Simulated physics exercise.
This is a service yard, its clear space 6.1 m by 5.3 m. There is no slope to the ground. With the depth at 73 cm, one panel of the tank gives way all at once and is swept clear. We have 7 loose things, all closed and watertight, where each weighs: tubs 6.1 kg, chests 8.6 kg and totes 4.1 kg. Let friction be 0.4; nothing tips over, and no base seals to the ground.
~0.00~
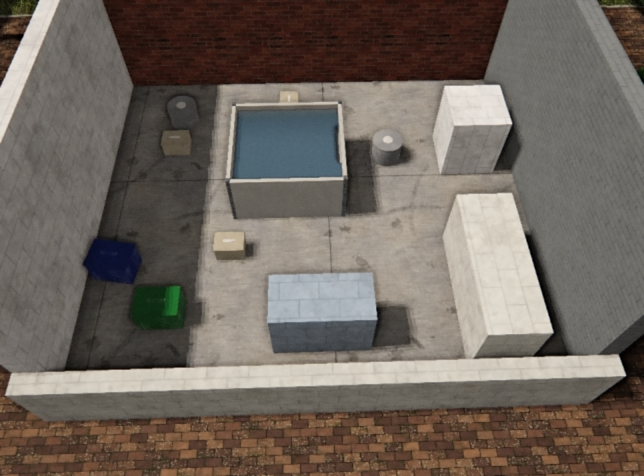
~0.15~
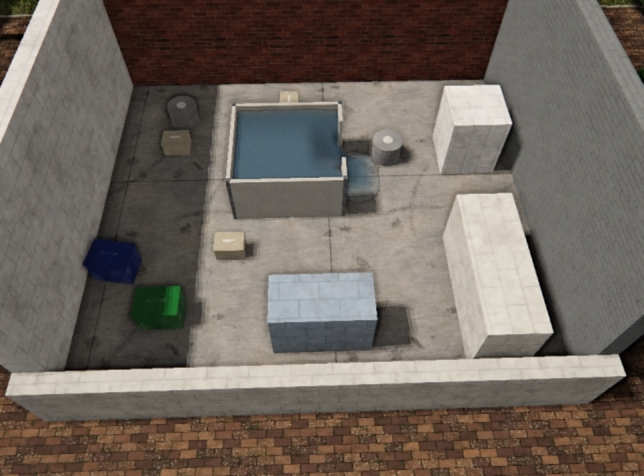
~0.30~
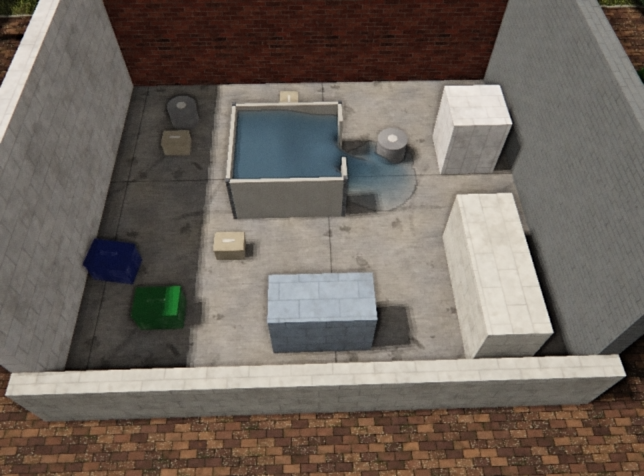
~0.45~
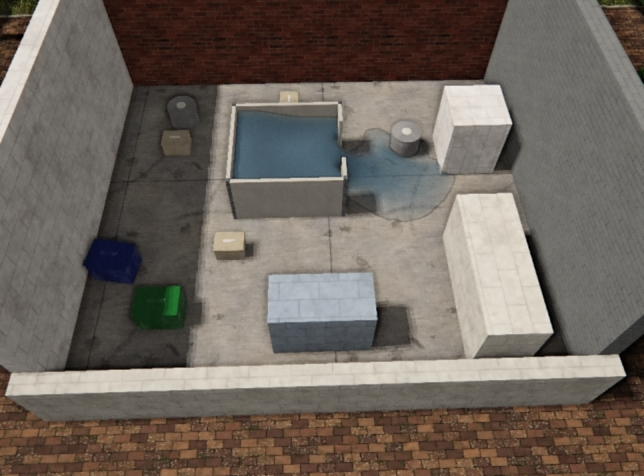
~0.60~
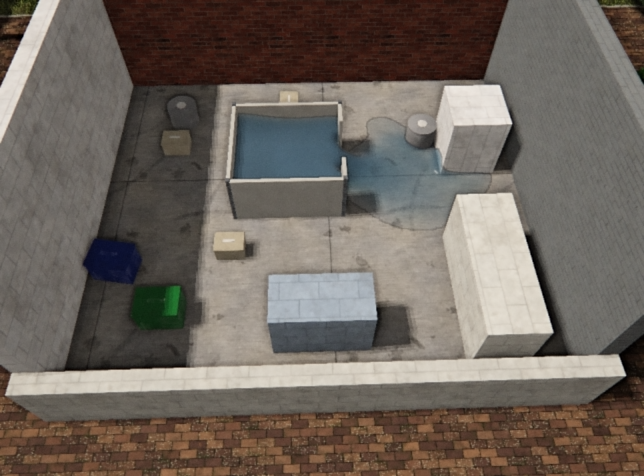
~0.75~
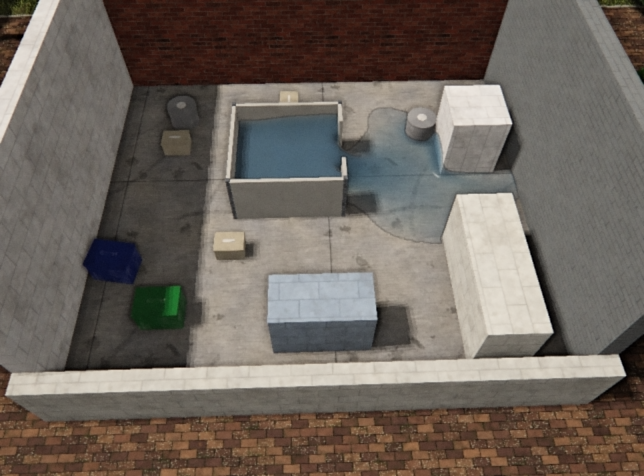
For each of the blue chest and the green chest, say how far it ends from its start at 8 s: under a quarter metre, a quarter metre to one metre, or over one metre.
Blue chest: Under a quarter metre, green chest: Under a quarter metre.
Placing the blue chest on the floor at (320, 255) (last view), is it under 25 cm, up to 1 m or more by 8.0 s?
It hardly budges.
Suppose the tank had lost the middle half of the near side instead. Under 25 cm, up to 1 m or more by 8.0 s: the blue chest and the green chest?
Blue chest: Washed well away; green chest: Washed well away.
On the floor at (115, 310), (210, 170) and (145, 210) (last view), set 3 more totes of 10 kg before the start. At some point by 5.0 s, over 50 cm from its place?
Going through them in the order asked, they come out shy of the mark, shy of the mark and shy of the mark.
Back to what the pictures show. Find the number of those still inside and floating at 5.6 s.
The number is 2.
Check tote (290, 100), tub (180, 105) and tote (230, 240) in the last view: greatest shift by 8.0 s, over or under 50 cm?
In that order: More, more, less.
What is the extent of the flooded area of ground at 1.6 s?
I'd estimate close to 11.0 m2.
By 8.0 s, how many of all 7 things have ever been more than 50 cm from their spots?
Tally: 4.
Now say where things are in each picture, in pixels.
In the first frame, the blue chest at (109, 254), on the bottom; the green chest at (156, 301), on the bottom; 2.1 m2 under water; 0 of 7 have shifted.
In the second frame, the blue chest at (109, 254), on the bottom; the green chest at (156, 301) rests on the ground; water covers 2.6 m2; 0 of 7 have shifted.
In the third frame, the blue chest at (109, 254) rests on the ground; the green chest at (156, 301) rests on the ground; 3.1 m2 under water; 1 of 7 have shifted.
In the fourth frame, the blue chest at (109, 254), on the bottom; the green chest at (156, 301) rests on the ground; water covers 4.0 m2; 1 of 7 have shifted.
In the fifth frame, the blue chest at (109, 254) rests on the ground; the green chest at (156, 301) rests on the ground; water covers 5.1 m2; 1 of 7 have shifted.
In the sixth frame, the blue chest at (109, 254) rests on the ground; the green chest at (156, 301) rests on the ground; water covers 6.2 m2; 1 of 7 have shifted.
After 1.6 s the blue chest is near (109, 254), 0.0 m from its start, aground; the green chest is near (156, 301), 0.0 m from its start, aground; 1 afloat.
After 3.6 s the blue chest is near (109, 254), 0.0 m from its start, aground; the green chest is near (156, 301), 0.0 m from its start, aground; 1 afloat.
After 5.6 s the blue chest is near (109, 254), 0.0 m from its start, aground; the green chest is near (156, 301), 0.0 m from its start, aground; 2 afloat.
After 8.0 s the blue chest is near (109, 254), 0.0 m from its start, aground; the green chest is near (156, 301), 0.0 m from its start, aground; 3 afloat.
